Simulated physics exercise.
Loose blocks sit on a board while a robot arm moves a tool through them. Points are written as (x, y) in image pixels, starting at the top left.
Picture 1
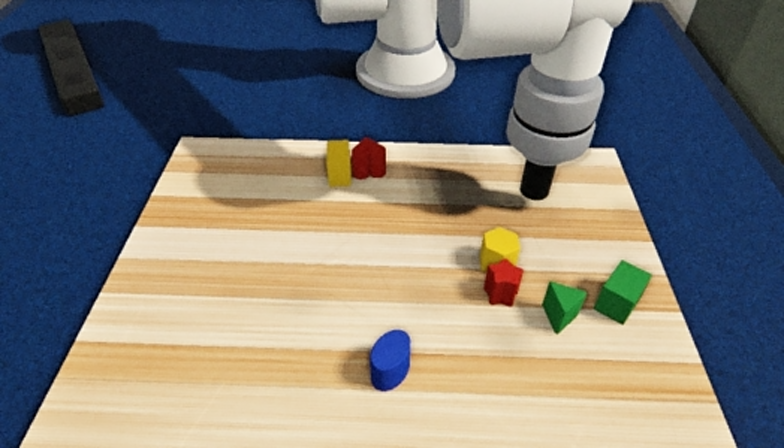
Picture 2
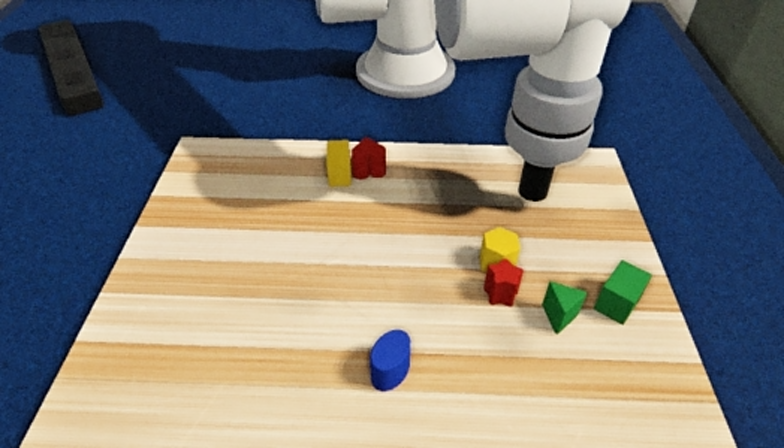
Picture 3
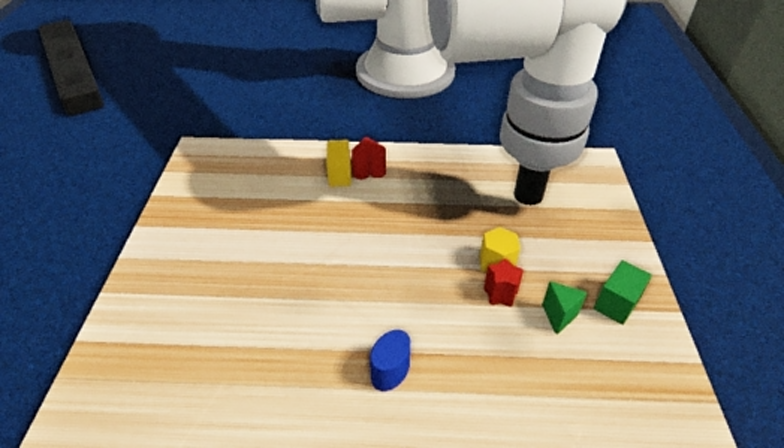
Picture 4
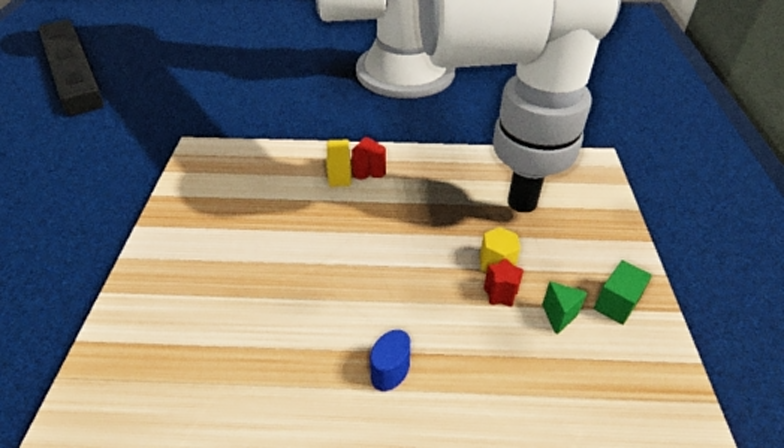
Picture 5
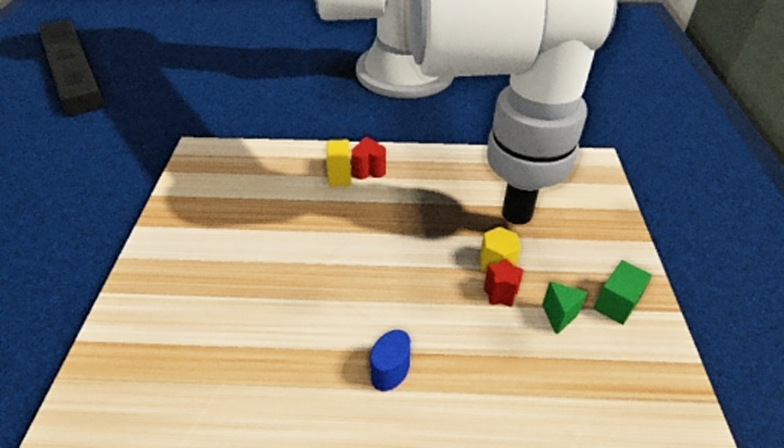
A robot arm moves its black tool slightly down and left above the still, colourful blocks.
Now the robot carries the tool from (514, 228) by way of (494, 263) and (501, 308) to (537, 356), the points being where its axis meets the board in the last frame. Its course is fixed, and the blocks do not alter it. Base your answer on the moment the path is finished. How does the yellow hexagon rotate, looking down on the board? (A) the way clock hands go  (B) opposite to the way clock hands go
The one that fits is A, the way clock hands go.
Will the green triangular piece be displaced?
In short: No.
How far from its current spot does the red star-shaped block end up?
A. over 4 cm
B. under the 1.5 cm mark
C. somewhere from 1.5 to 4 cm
The answer is A.
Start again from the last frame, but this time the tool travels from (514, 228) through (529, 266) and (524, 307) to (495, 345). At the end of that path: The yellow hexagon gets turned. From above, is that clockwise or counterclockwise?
Clockwise, from overhead.
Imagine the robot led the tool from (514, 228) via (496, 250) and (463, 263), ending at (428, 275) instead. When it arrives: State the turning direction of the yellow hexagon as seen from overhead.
Looking down on the board, it turns counter-clockwise.
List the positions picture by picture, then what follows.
Tool tip (534, 191); block tops, yellow hexagon (502, 240); red star-shaped block (506, 271); green triangular piece (567, 294), in the first frame.
Tool (533, 192); blocks unchanged, in the second frame.
Tool (528, 196); blocks unchanged, in the third frame.
Tool (522, 203); blocks unchanged, in the fourth frame.
Tool (517, 215); yellow hexagon (502, 240); red star-shaped block (506, 271); green triangular piece (567, 294), in the fifth frame.
On the path given first. One third of the way, tool (497, 250); yellow hexagon (498, 266), turned 25° anticlockwise; red star-shaped block (509, 295).
Two thirds of the way, tool (504, 296); yellow hexagon (504, 316), turned 20° anticlockwise; red star-shaped block (523, 345).
At the end, tool (541, 343); yellow hexagon (514, 352), turned 25° clockwise; red star-shaped block (533, 389); green triangular piece in place.
